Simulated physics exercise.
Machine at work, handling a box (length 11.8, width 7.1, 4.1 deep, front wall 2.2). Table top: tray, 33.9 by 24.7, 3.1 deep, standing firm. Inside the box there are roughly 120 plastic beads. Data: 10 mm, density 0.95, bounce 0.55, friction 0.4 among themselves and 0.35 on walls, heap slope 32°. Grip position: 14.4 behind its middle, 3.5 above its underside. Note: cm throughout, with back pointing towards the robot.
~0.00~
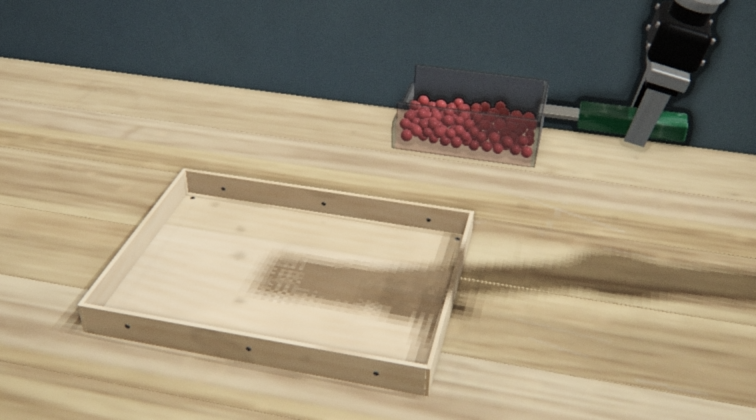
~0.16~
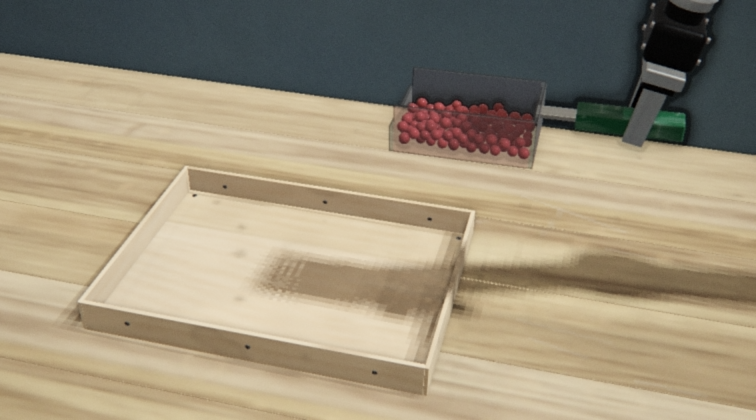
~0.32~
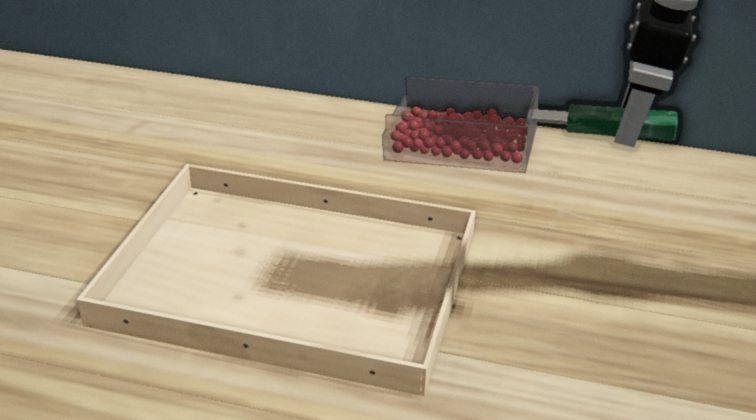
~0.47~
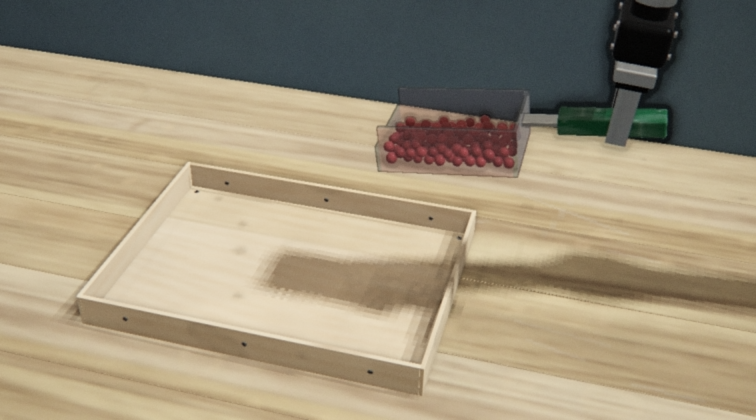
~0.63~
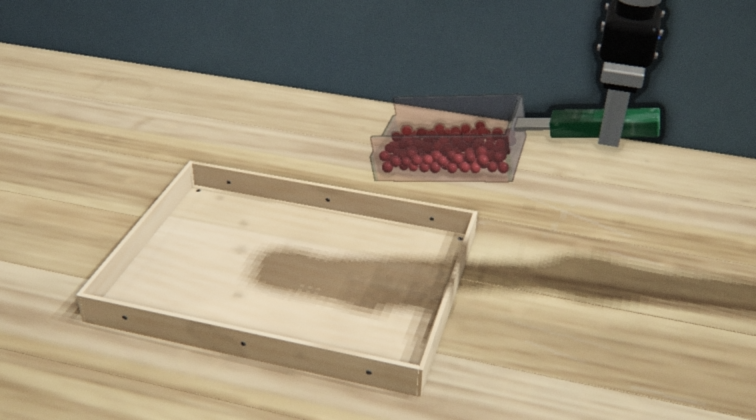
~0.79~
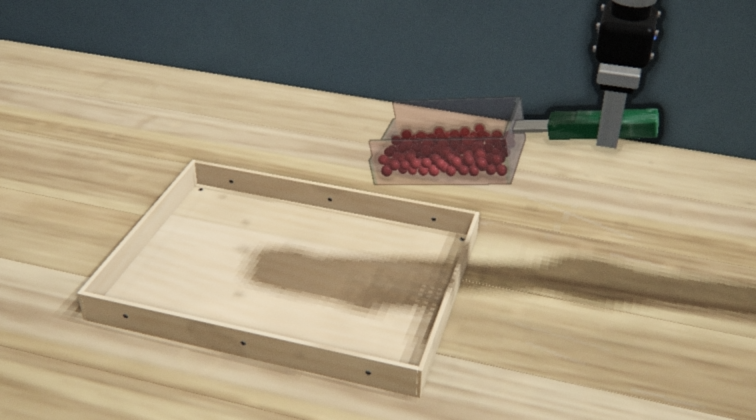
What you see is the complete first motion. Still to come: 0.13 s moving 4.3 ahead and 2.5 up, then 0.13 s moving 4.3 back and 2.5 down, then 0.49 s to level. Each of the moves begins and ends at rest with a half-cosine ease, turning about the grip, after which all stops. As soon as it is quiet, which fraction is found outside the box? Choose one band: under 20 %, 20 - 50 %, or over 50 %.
Under 20 %.
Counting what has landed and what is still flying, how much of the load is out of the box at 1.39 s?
By then about 5 % is out.
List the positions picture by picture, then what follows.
The first frame shows box floor at (469, 132), level; upper third of the load around (465, 124), from x 405 to 530, top at y 100; 118 in the box.
The second frame shows box floor at (467, 134), tilted 1° forward; upper third of the load around (467, 127), from x 400 to 530, top at y 105.
The third frame shows box floor at (461, 140), tilted 4° forward; upper third of the load around (470, 132), from x 395 to 525, top at y 110.
The fourth frame shows box floor at (455, 148), tilted 8° forward; upper third of the load around (484, 140), from x 390 to 515, top at y 120.
The fifth frame shows box floor at (451, 155), tilted 11° forward; upper third of the load around (484, 146), from x 385 to 510, top at y 125.
The sixth frame shows box floor at (450, 158), tilted 12° forward; upper third of the load around (482, 149), from x 385 to 510, top at y 130; 118 in the box.
By 1.09 s, tilted 12° forward, highest piece 20 above the table; 112 in the box, 6 in flight or on a rim.
By 1.39 s, tilted 3° forward, highest piece 22 above the table; 112 in the box, 6 in the tray.
By 1.74 s, level, highest piece 23 above the table; 112 in the box, 6 in the tray.
By 2.79 s, level, highest piece 23 above the table; 112 in the box, 6 in the tray.
Final count, 112 in the box, 6 in the tray. That is 5 % outside the box.
